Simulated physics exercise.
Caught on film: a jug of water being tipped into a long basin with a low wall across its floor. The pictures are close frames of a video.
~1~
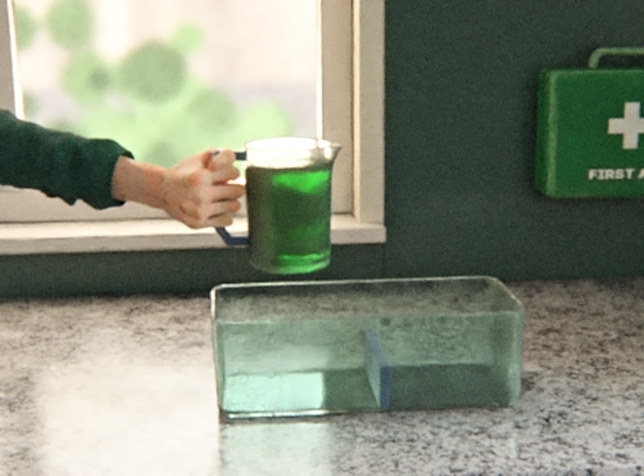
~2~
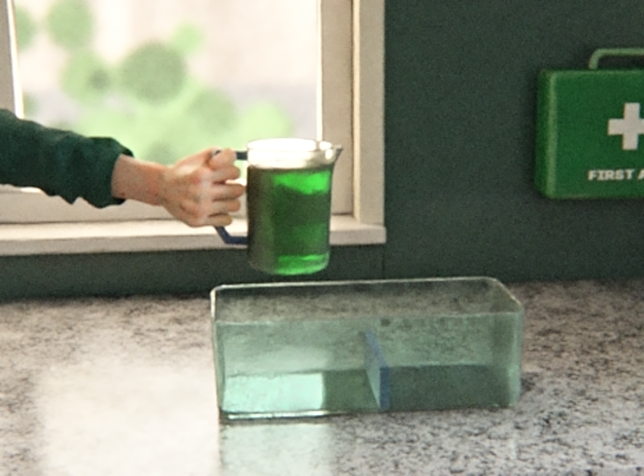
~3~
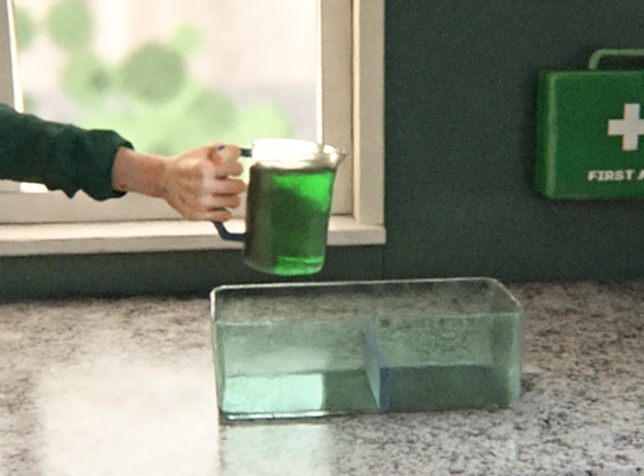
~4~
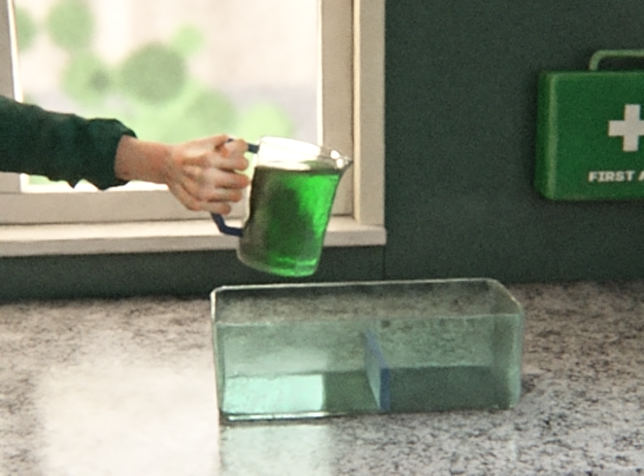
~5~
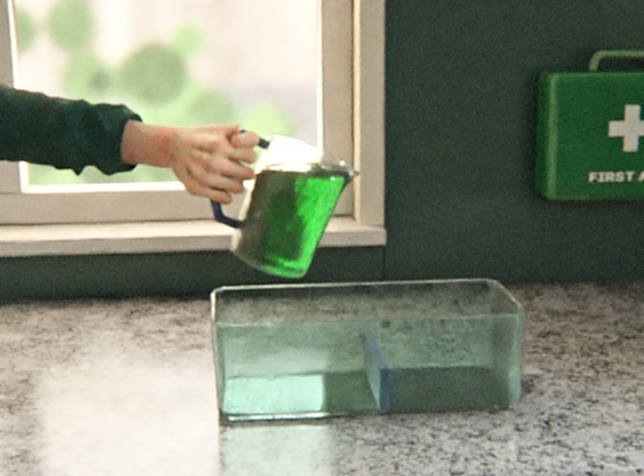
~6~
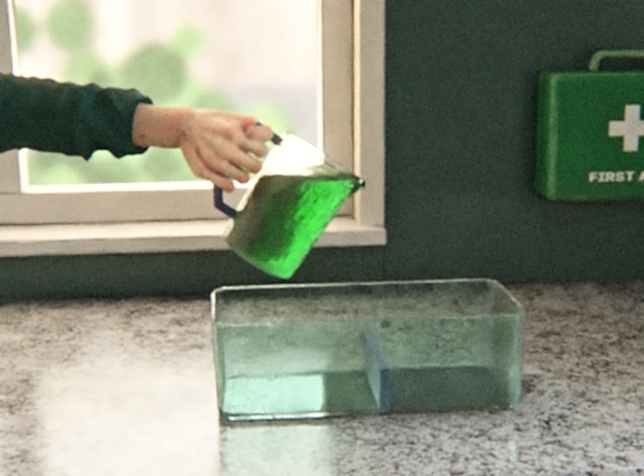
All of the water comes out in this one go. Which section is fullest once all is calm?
The right part.
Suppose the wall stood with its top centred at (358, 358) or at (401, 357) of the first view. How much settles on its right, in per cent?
In turn 95 and 50 in a hundred.
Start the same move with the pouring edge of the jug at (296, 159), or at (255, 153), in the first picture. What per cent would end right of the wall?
Roughly 10 per cent, and 5 per cent.
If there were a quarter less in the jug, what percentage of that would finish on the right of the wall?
Some 80 per cent.
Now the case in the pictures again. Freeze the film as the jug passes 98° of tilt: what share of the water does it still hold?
Roughly 60 in a hundred.
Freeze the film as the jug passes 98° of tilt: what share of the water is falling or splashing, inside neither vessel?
Near 20 %.
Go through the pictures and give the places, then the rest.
It leans 0°; its right rim is at (342, 145); the water meets the walls at (246, 163) and (330, 161); the long basin's rim runs from (213, 305) to (511, 295); the wall's top is at (376, 347), in the first picture.
It leans 1°; its right rim is at (343, 147); the water meets the walls at (247, 163) and (331, 162), in the second picture.
It leans 6°; its right rim is at (347, 152); the water meets the walls at (251, 162) and (334, 165), in the third picture.
It leans 13°; its right rim is at (354, 160); the water meets the walls at (255, 164) and (340, 167), in the fourth picture.
It leans 23°; its right rim is at (360, 172); the water meets the walls at (252, 188) and (350, 170), in the fifth picture.
It leans 34°; its right rim is at (365, 186); the water meets the walls at (245, 199) and (358, 178); 1 per cent is over the edge, in the sixth picture.
A moment on, the tilt is 98° and 62 per cent is still to pour, 0 is left of the wall and 19 right of it.
Next, the tilt is 116° and 12 per cent is still to pour, 9 is left of the wall and 69 right of it.
Then the tilt is 116° and 0 per cent is still to pour, 14 is left of the wall and 84 right of it.
Later the tilt is 116° and 0 per cent is still to pour, 15 is left of the wall and 84 right of it.
Finally, 15 per cent lies left of the wall, 84 right of it and 1 outside.
